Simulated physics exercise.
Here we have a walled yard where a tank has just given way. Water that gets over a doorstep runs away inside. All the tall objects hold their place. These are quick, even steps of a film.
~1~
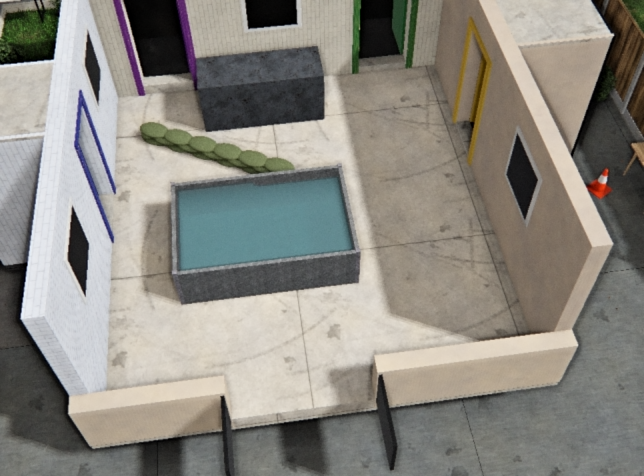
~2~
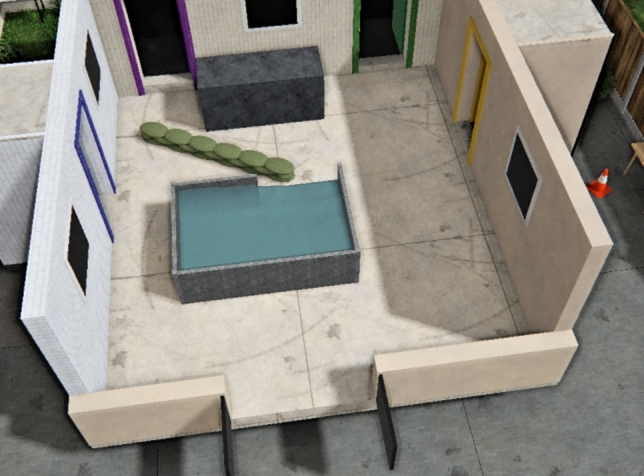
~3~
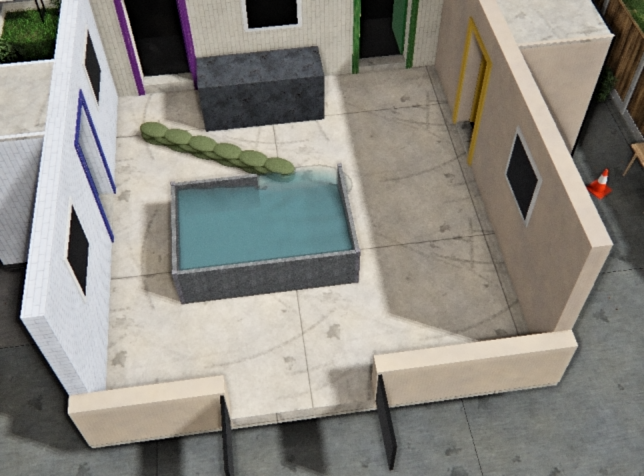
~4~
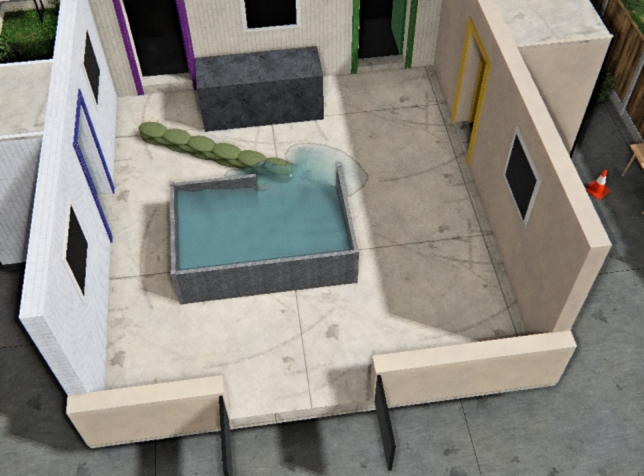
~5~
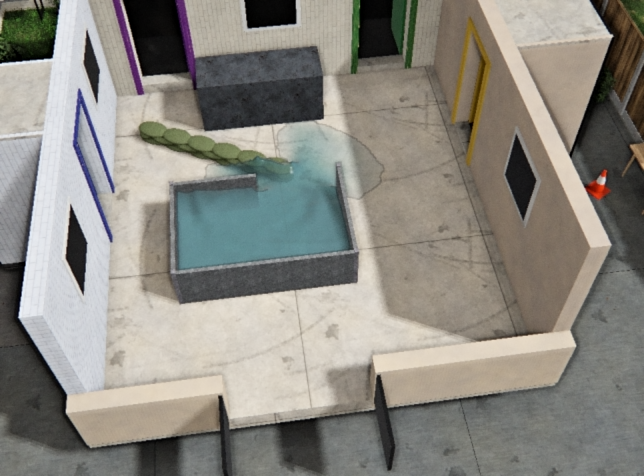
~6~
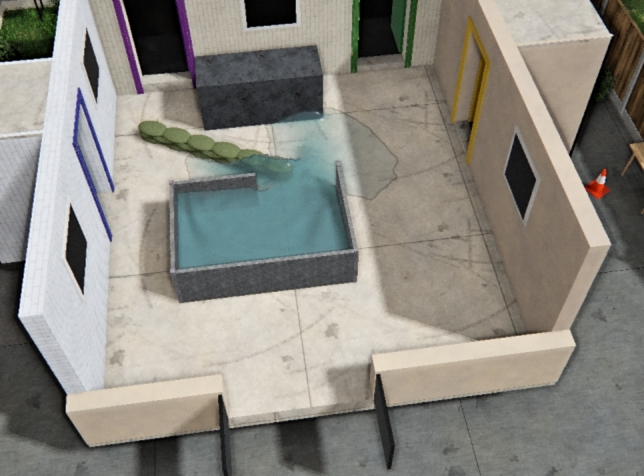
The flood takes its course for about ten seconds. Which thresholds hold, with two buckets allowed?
In the end: The green door takes more than that; the blue door takes more than that; the yellow door takes more than that; the purple door stays under that.
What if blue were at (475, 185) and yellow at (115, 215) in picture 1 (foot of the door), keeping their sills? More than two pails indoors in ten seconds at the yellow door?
In short: The yellow one lets more in.
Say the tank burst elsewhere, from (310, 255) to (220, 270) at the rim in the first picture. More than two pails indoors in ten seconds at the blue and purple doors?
Blue door takes less; purple door lets less in.
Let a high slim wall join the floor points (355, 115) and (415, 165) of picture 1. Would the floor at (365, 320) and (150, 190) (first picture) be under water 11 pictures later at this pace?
In that order: Clear, flooded.
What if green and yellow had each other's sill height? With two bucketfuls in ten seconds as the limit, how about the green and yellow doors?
One by one: Green door passes that mark, yellow door stays under.
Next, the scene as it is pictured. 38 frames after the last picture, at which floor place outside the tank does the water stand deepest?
Close to (285, 85).
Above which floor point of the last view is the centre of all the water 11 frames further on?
Near (284, 194).
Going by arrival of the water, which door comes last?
The purple-painted one.
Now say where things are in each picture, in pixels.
In the first picture, still water in the open tank at (262, 220).
In the second picture, the front is at a hidden place, out from the gap on the open tank's far side.
In the third picture, the front is at a hidden place, out from the gap on the open tank's far side.
In the fourth picture, the front is at (231, 174), out from the gap on the open tank's far side.
In the fifth picture, the front is at (309, 125), out from the gap on the open tank's far side.
In the sixth picture, the front is at (331, 112), out from the gap on the open tank's far side.
A moment on, water covers 30 % of the floor; the green door wet at the sill, nothing in, the blue door not reached, the yellow door not reached, the purple door not reached.
Next, water covers 45 % of the floor; the green door under two buckets in, the blue door over two buckets in, the yellow door under two buckets in, the purple door not reached.
Then, water covers 45 % of the floor; the green door over two buckets in, the blue door far over two buckets in, the yellow door over two buckets in, the purple door wet at the sill, nothing in.
Later, water covers 75 % of the floor; the green door over two buckets in, the blue door far over two buckets in, the yellow door far over two buckets in, the purple door wet at the sill, nothing in.
In the end, water covers 95 % of the floor; the green door over two buckets in, the blue door far over two buckets in, the yellow door far over two buckets in, the purple door wet at the sill, nothing in.
